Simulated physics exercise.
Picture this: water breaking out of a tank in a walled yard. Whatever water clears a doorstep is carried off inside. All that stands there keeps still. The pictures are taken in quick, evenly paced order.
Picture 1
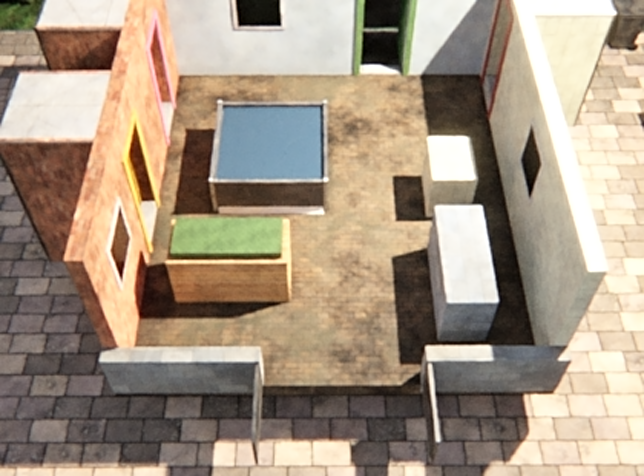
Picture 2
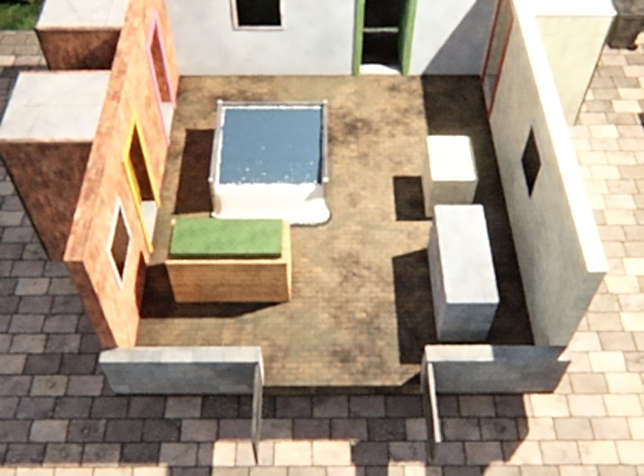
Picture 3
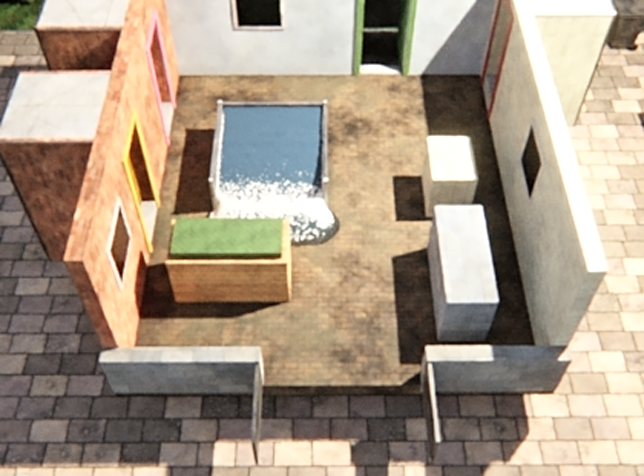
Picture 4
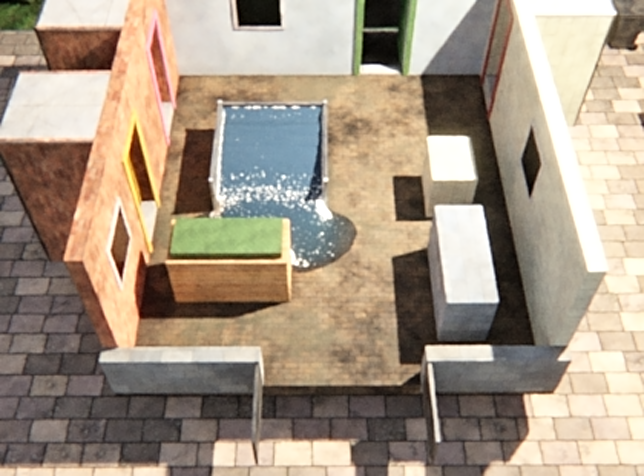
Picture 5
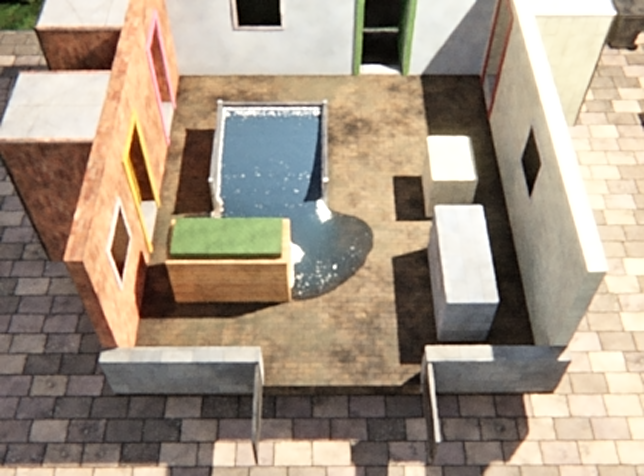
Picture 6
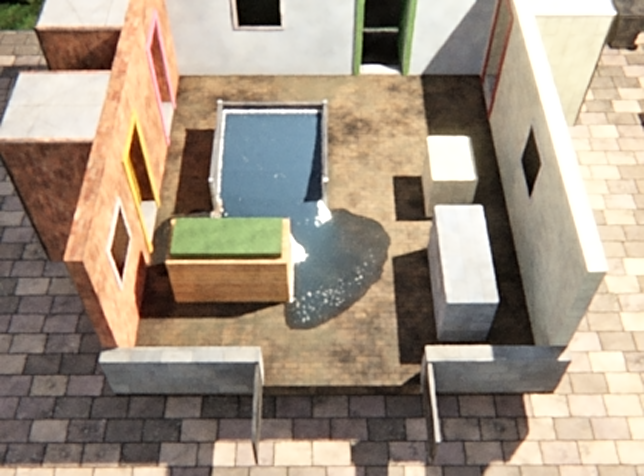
Water pouring from the front of a square tank in a walled yard, spreading across paving past a green-topped wooden box.
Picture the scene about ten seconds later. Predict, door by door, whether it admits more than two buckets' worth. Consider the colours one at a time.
The yellow door admits more than two, the red door admits two or fewer, the green door admits two or fewer, the pink door admits two or fewer.
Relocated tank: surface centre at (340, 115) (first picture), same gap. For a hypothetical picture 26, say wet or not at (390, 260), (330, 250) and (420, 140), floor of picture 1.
Readings in order: Flood; flood; no flood.
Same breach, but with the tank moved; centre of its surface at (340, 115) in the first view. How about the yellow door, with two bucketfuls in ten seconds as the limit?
My take is that the yellow door doesn't reach it.
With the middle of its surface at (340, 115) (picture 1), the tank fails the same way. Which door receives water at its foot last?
The green door.
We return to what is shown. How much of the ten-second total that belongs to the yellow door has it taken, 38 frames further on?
Something like 100 in a hundred.
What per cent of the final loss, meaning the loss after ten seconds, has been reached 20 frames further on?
Roughly 55 per cent.
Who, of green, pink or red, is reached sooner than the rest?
My pick for first is the one in pink.
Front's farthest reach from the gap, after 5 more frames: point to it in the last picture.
Estimated pixel: (401, 370).
A moment on, water covers 25 % of the floor; the yellow door under two buckets in, the red door not reached, the green door not reached, the pink door not reached.
Next, water covers 40 % of the floor; the yellow door over two buckets in, the red door not reached, the green door not reached, the pink door not reached.
Then, water covers 55 % of the floor; the yellow door far over two buckets in, the red door not reached, the green door not reached, the pink door wet at the sill, nothing in.
Later, water covers 75 % of the floor; the yellow door far over two buckets in, the red door not reached, the green door wet at the sill, nothing in, the pink door wet at the sill, nothing in.
In the end, water covers 95 % of the floor; the yellow door far over two buckets in, the red door wet at the sill, nothing in, the green door wet at the sill, nothing in, the pink door wet at the sill, nothing in.
